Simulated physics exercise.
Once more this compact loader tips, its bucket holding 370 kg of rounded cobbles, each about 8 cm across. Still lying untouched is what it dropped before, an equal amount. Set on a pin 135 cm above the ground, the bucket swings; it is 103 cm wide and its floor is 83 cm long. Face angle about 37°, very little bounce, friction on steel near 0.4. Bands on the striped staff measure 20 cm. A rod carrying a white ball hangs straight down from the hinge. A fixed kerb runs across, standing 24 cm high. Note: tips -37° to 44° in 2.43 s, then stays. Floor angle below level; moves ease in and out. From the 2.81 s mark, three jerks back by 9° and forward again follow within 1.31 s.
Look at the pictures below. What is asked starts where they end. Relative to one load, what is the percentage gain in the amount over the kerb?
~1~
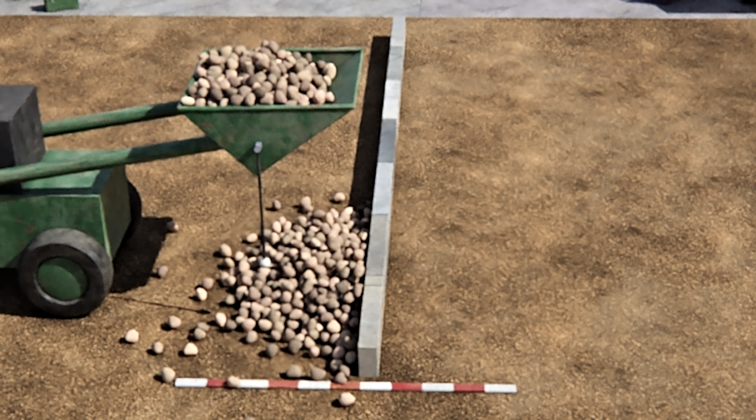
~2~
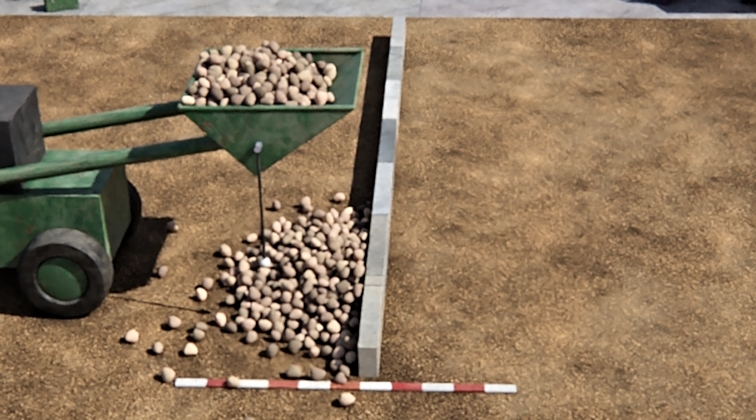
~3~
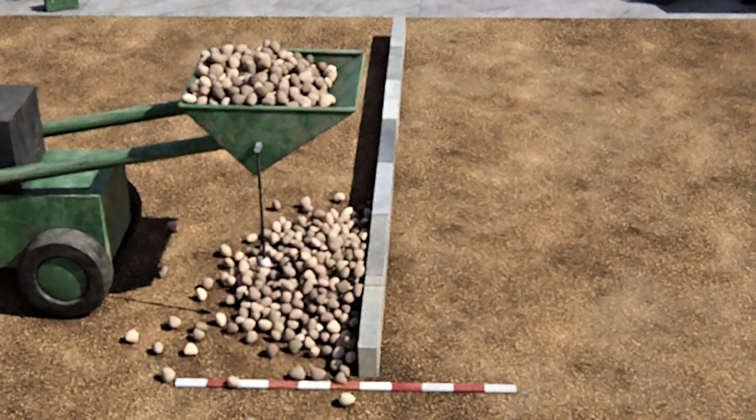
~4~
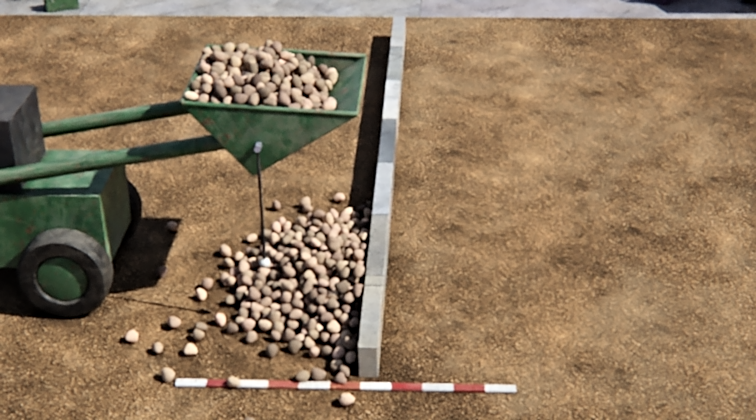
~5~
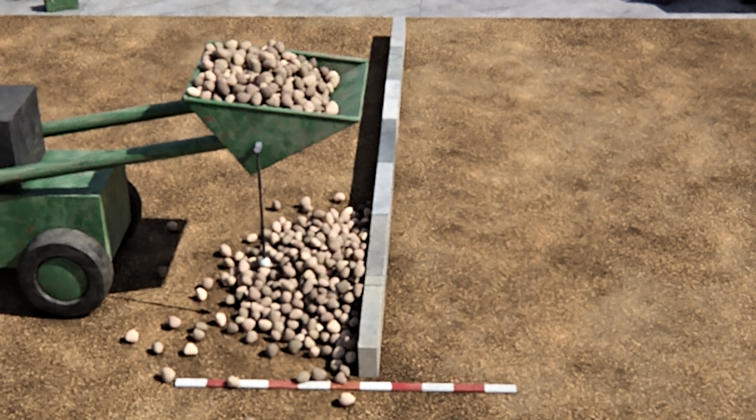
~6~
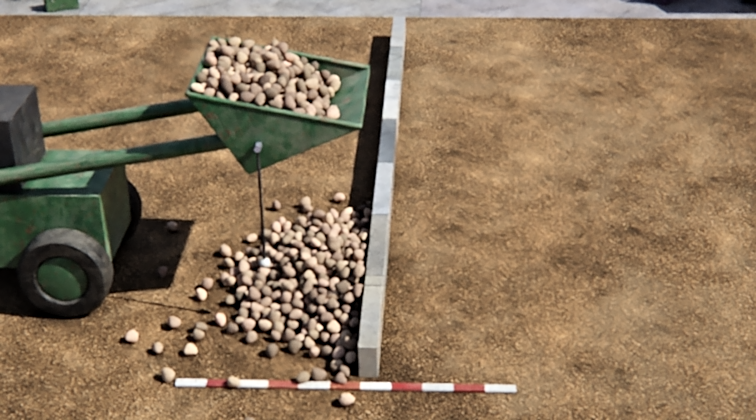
A gain of about 73 per cent.
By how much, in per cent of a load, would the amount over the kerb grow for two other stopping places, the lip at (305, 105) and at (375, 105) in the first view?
20 %, then 95 %.
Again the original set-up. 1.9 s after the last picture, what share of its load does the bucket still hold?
0 %.
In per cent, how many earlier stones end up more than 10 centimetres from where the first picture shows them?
Close to 0 per cent.
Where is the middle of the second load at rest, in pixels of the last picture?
Their centre ends up near (423, 271).
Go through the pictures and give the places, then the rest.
The first frame shows lip at (354, 107), floor tilted -37°, highest stones at (250, 60). The earlier load is highest near (335, 254), 25 cm above ground level, 101 % on this side of the kerb.
In the second frame, the bucket is at -36°, its lip at (354, 108); the top of the load is at (250, 59).
The third frame shows lip at (356, 110), floor tilted -35°, highest stones at (251, 59).
The fourth frame shows lip at (357, 115), floor tilted -32°, highest stones at (242, 56).
The fifth frame shows lip at (359, 120), floor tilted -29°, highest stones at (228, 57).
The sixth frame shows lip at (361, 127), floor tilted -25°, highest stones at (225, 54).
Then, 1.2 s after the last picture the floor is at 31°; in per cent of one load, 78 in the bucket, 118 on this side of the kerb, 5 over the kerb; the foremost stones are at (405, 240).
Then, 1.9 s after the last picture the floor is at 44°; in per cent of one load, 1 in the bucket, 140 on this side of the kerb, 60 over the kerb; the foremost stones are at (531, 275).
Then, 4.0 s after the last picture the floor is at 44°; in per cent of one load, 0 in the bucket, 127 on this side of the kerb, 73 over the kerb; the foremost stones are at (620, 259).
Then, 6.6 s after the last picture the floor is at 44°; in per cent of one load, 0 in the bucket, 127 on this side of the kerb, 73 over the kerb; the foremost stones are at (620, 259). Net gain over the kerb, 73.
